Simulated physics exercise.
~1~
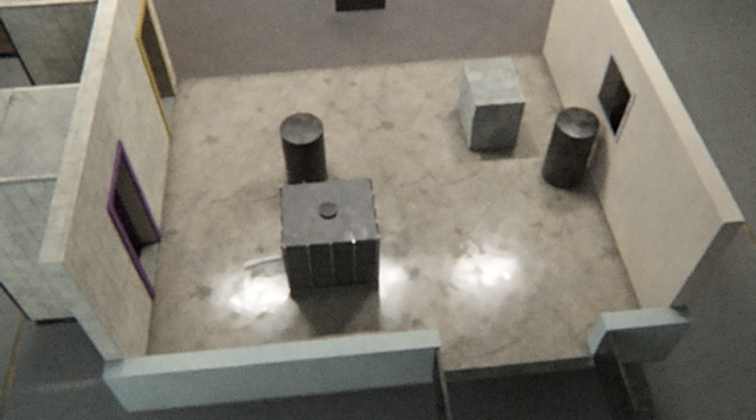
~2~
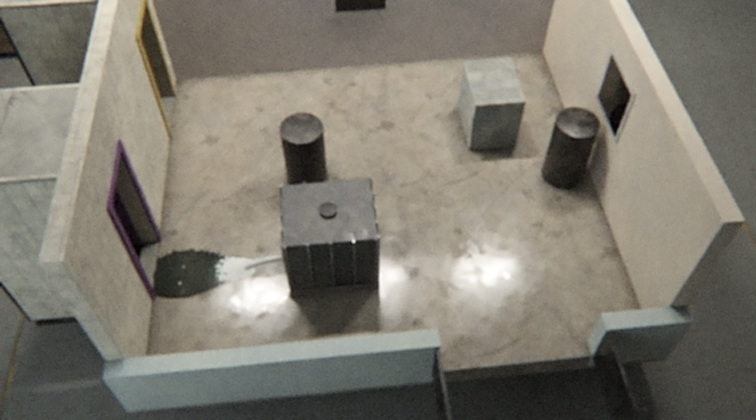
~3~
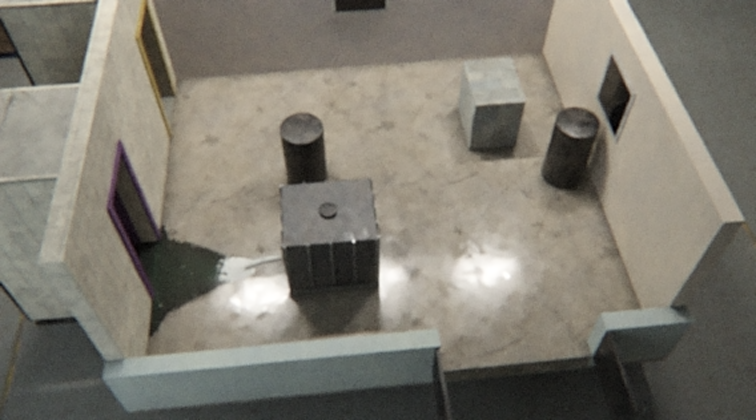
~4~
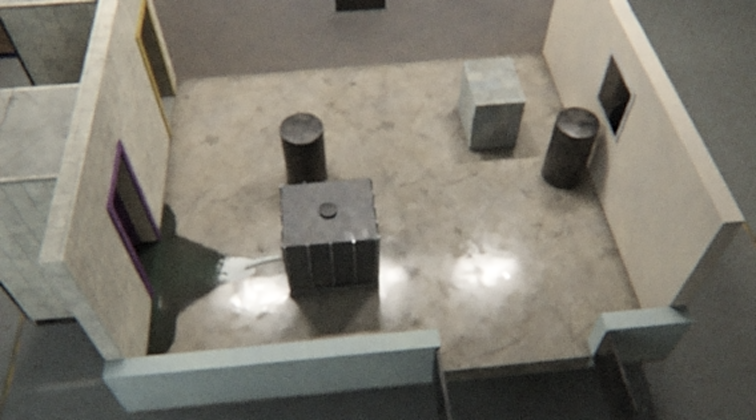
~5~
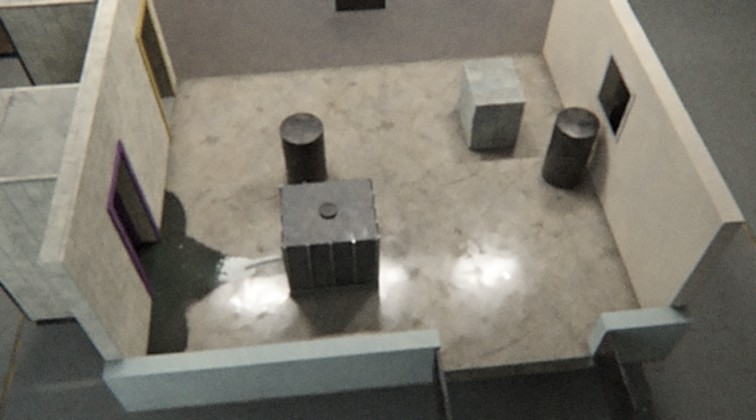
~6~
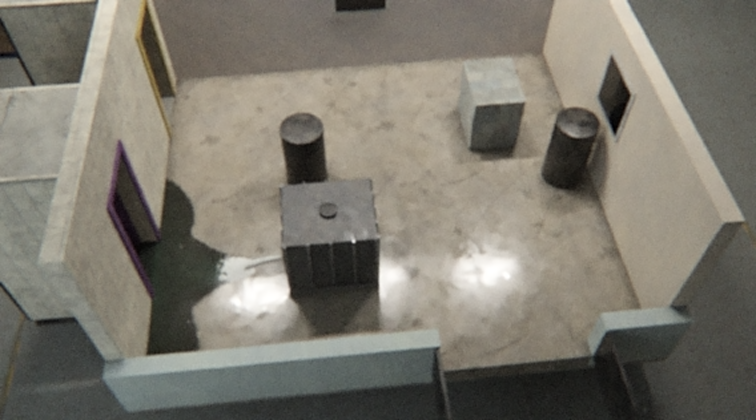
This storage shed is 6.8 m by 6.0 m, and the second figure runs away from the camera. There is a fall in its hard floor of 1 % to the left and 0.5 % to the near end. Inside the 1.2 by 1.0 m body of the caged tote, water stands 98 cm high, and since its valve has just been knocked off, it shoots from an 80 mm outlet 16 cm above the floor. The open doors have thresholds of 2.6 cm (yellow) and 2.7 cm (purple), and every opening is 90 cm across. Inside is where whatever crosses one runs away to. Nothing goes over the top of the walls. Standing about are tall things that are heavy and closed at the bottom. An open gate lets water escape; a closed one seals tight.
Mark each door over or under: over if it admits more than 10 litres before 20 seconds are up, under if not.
Yellow door: Under, purple door: Over.
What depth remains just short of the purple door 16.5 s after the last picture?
I'd say close to 5.5 cm.
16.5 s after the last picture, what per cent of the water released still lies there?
Share: Close to 40 %.
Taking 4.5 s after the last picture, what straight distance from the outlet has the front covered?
About 3.2 metres.
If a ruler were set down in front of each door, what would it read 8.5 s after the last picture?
In centimetres, yellow: 0.2; purple: 4.5.
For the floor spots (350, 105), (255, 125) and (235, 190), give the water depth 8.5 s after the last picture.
About 0.0, 0.0, 0.2 cm.
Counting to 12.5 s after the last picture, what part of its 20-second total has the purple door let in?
Fraction in by then: Approx. 85%.
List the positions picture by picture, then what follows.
In the first frame, the jet has just started at (270, 259); the ground is still dry.
The second frame shows from the spout at (270, 259) the water has spread over 0.8 m2; its tip is at (154, 290), and it is 1.3 cm deep on average.
The third frame shows the jet leaves at (270, 259); the sheet reaches (142, 246), 2.3 m away, and wets 1.2 m2.
The fourth frame shows from the spout at (270, 259) the water has spread over 1.6 m2; its tip is at a hidden place, and it is 1.1 cm deep on average.
The fifth frame shows from the spout at (270, 259) the water has spread over 1.9 m2; its tip is at a hidden place, and it is 1.1 cm deep on average.
The sixth frame shows from the spout at (270, 259) the water has spread over 2.2 m2; its tip is at (166, 185), and it is 1.1 cm deep on average.
Then, 1.5 s after the last picture water covers 10 % of the floor and is deepest (6 cm) near (154, 290); yellow door not reached, purple door 4 cm at the sill, 42 L in.
Then, 4.5 s after the last picture water covers 10 % of the floor and is deepest (6 cm) near (154, 290); yellow door not reached, purple door 4.1 cm at the sill, 74 L in.
Then, 8.5 s after the last picture water covers 15 % of the floor and is deepest (6 cm) near (154, 290); yellow door not reached, purple door 4.5 cm at the sill, 112 L in.
Then, 12.5 s after the last picture water covers 20 % of the floor and is deepest (7 cm) near (155, 280); yellow door 0.64 cm at the sill, 0 L in, purple door 5.6 cm at the sill, 146 L in.
Then, 16.5 s after the last picture water covers 25 % of the floor and is deepest (7 cm) near (154, 290); yellow door 0.93 cm at the sill, 0 L in, purple door 5.6 cm at the sill, 176 L in.
